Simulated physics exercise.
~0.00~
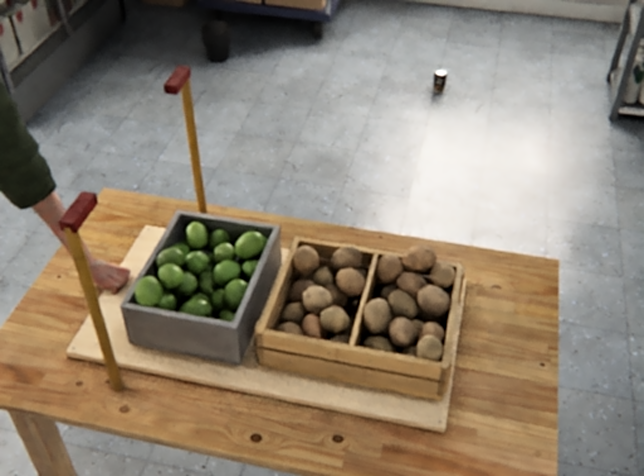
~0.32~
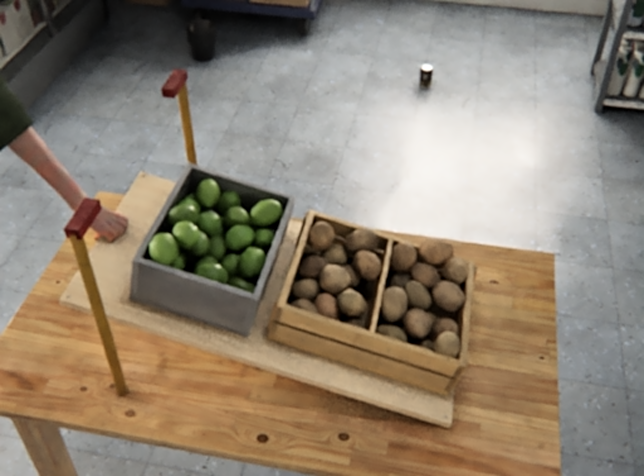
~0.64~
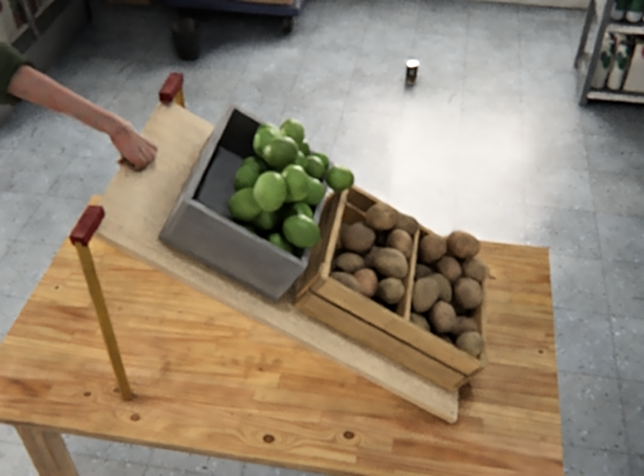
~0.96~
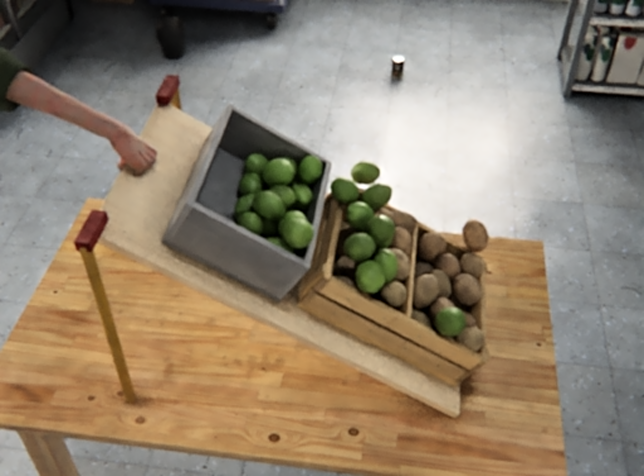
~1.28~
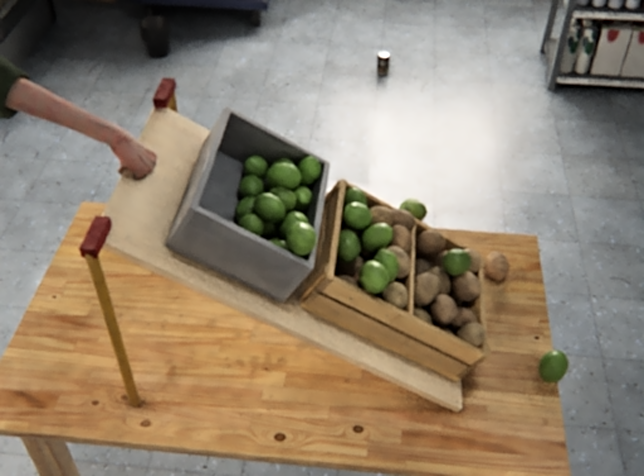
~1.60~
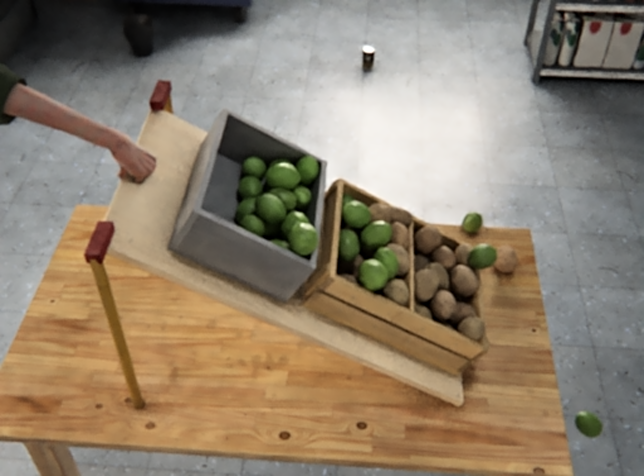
A hand tips up a board, and green fruits tumble from a grey box rightward.
